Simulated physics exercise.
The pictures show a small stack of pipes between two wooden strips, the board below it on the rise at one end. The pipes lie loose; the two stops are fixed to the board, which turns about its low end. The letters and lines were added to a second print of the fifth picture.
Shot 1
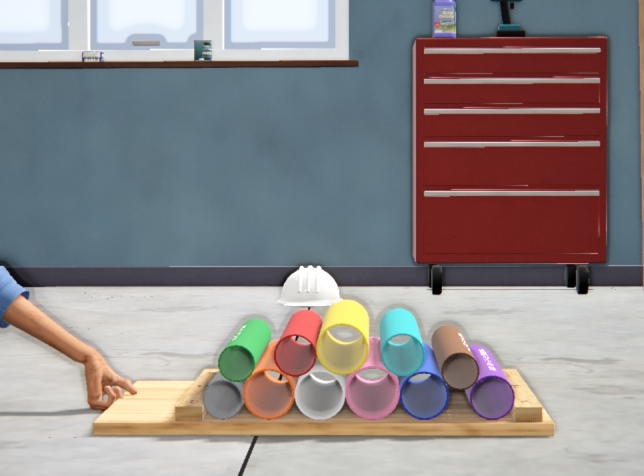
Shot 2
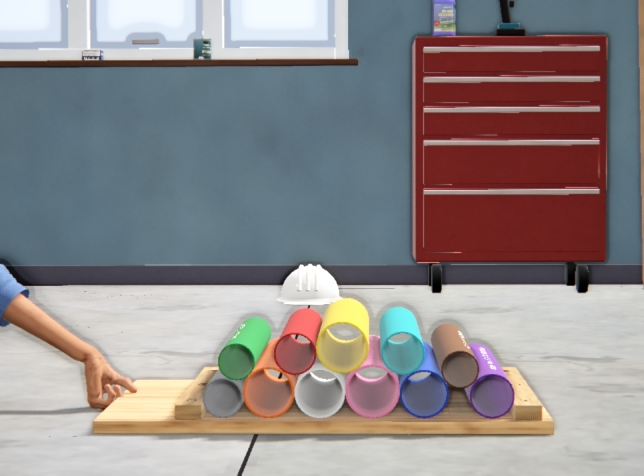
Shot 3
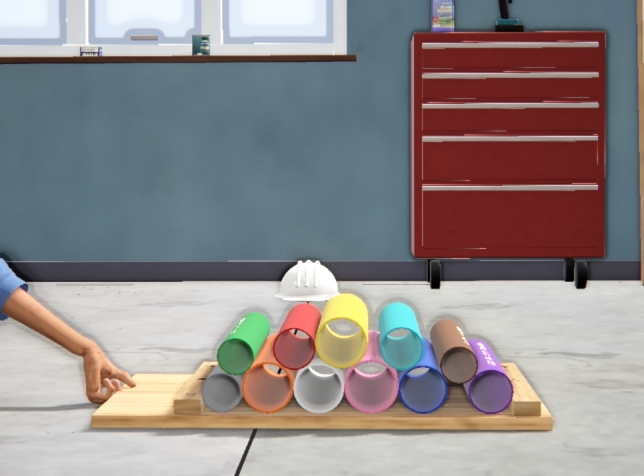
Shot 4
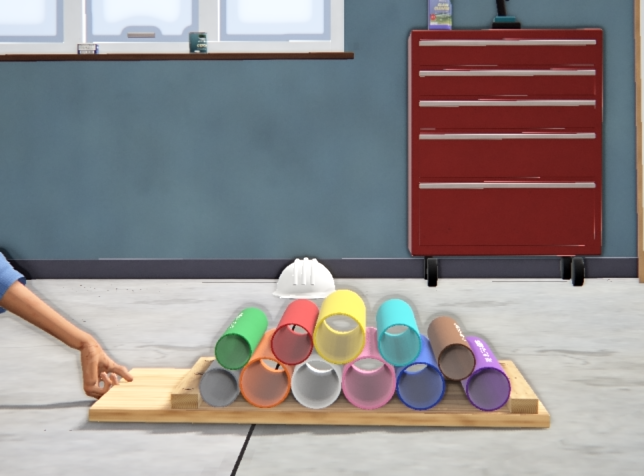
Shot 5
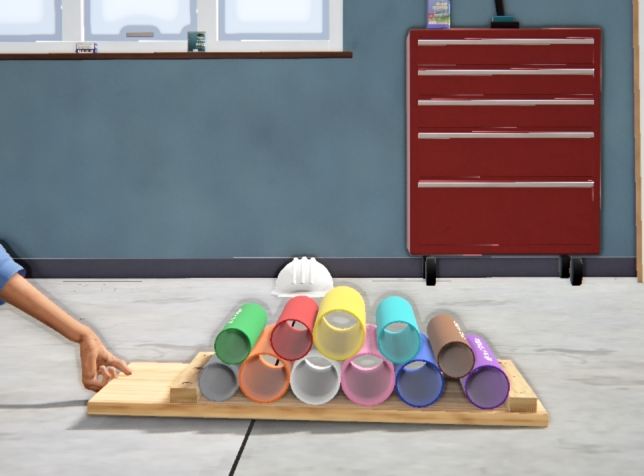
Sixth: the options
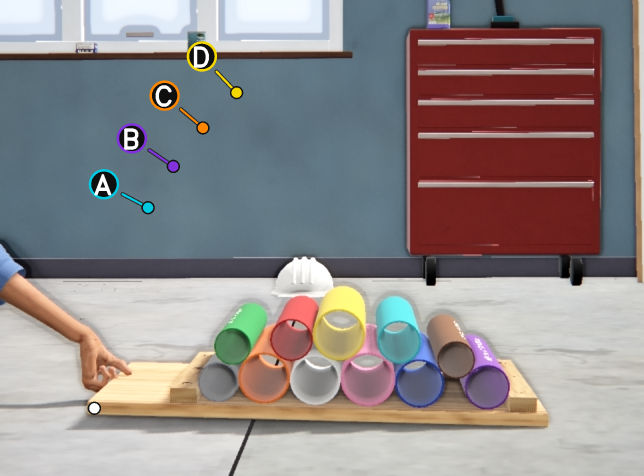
In this clip, a hand stays at the left end of a wooden board holding a stack of colourful pipes between two wooden strips. The whole view shifts very slightly, while the hand, board and pipes show almost no movement.
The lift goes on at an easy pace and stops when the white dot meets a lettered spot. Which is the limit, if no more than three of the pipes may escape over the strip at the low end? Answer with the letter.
The answer is mark A.
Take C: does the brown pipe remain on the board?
No.
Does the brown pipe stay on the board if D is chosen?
No.
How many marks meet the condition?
One of them.
On the marked copy, A at (148, 208); B at (173, 166); C at (203, 128); D at (236, 93); the white dot at (94, 409).
With A. Early on, board at 17°.
Further on, board at 28°.
At the end, board at 28°, two over the low batten (brown, turquoise).
As for the rest, B four over the low batten (brown, red, turquoise, yellow); C four over the low batten (brown, red, turquoise, yellow); D eleven over the low batten.
